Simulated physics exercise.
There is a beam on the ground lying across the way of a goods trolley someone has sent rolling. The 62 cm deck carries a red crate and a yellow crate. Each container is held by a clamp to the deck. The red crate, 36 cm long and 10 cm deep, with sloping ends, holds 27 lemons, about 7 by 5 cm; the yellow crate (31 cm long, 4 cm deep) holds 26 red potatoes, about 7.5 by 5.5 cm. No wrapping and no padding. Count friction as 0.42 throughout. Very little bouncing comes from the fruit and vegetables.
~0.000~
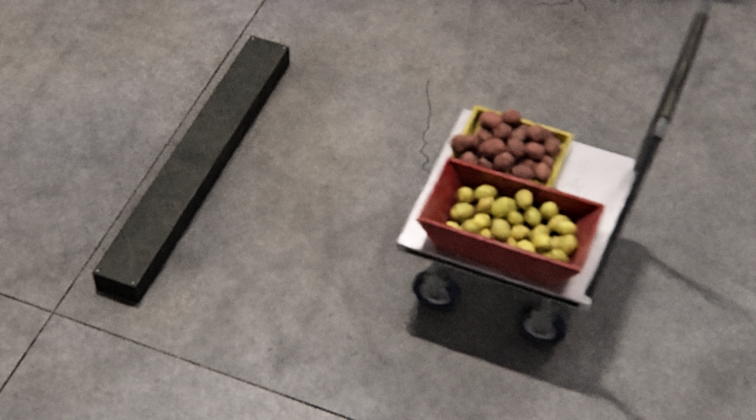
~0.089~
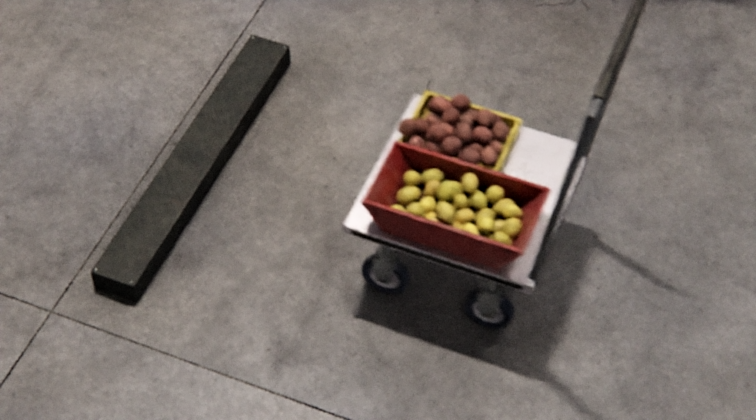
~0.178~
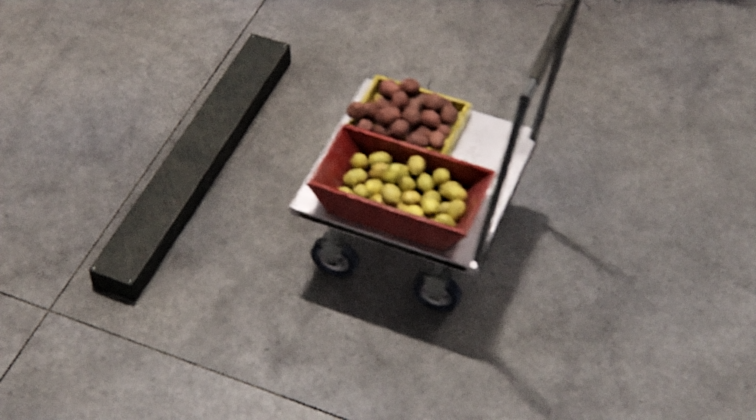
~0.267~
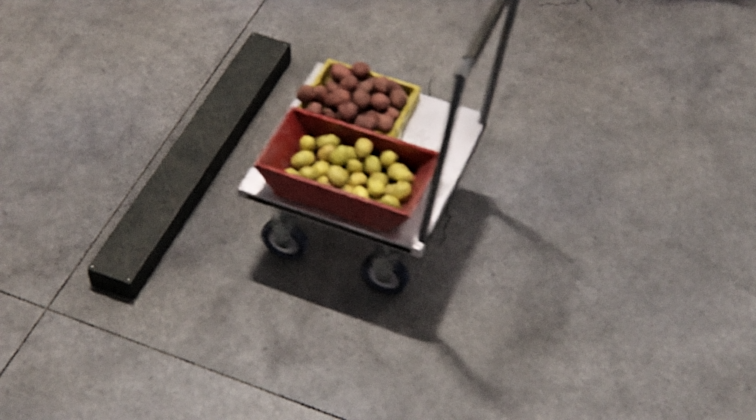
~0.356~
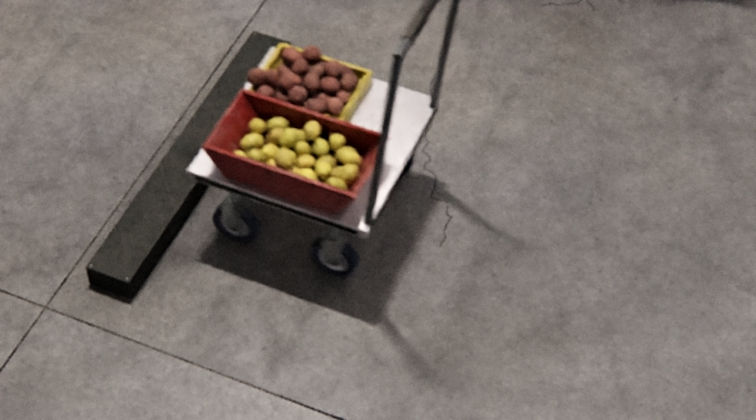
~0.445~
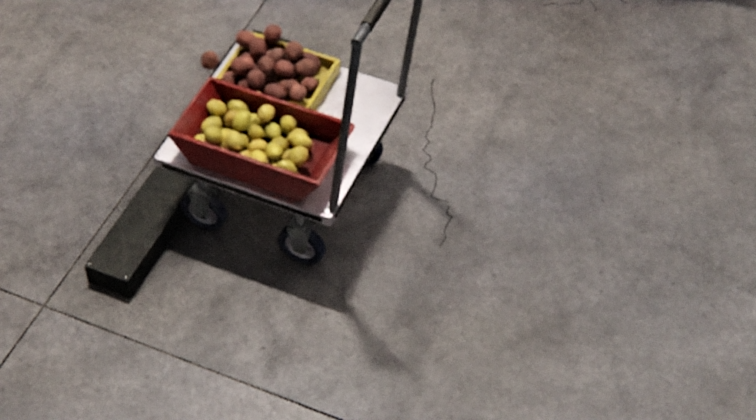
A trolley carrying lemons and potatoes rolls left to a dark beam, jolting the fruit.
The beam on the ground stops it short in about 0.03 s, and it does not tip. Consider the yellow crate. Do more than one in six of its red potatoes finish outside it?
Yes.
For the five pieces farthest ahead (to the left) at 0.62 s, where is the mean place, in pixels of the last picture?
Somewhere near pixel (167, 65) of the last view.
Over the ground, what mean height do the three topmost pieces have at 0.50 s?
On average they sit about 50 cm high.
After 0.50 s, red crate 27 in, 0 out and yellow crate 22 in, 4 out.
After 0.62 s, red crate 26 in, 1 out and yellow crate 20 in, 6 out.
After 0.85 s, red crate 26 in, 1 out and yellow crate 18 in, 8 out.
When it is over (at 1.35 s), red crate 26 in, 1 out and yellow crate 18 in, 8 out. Asked share, 8 of 26, 31 per cent.
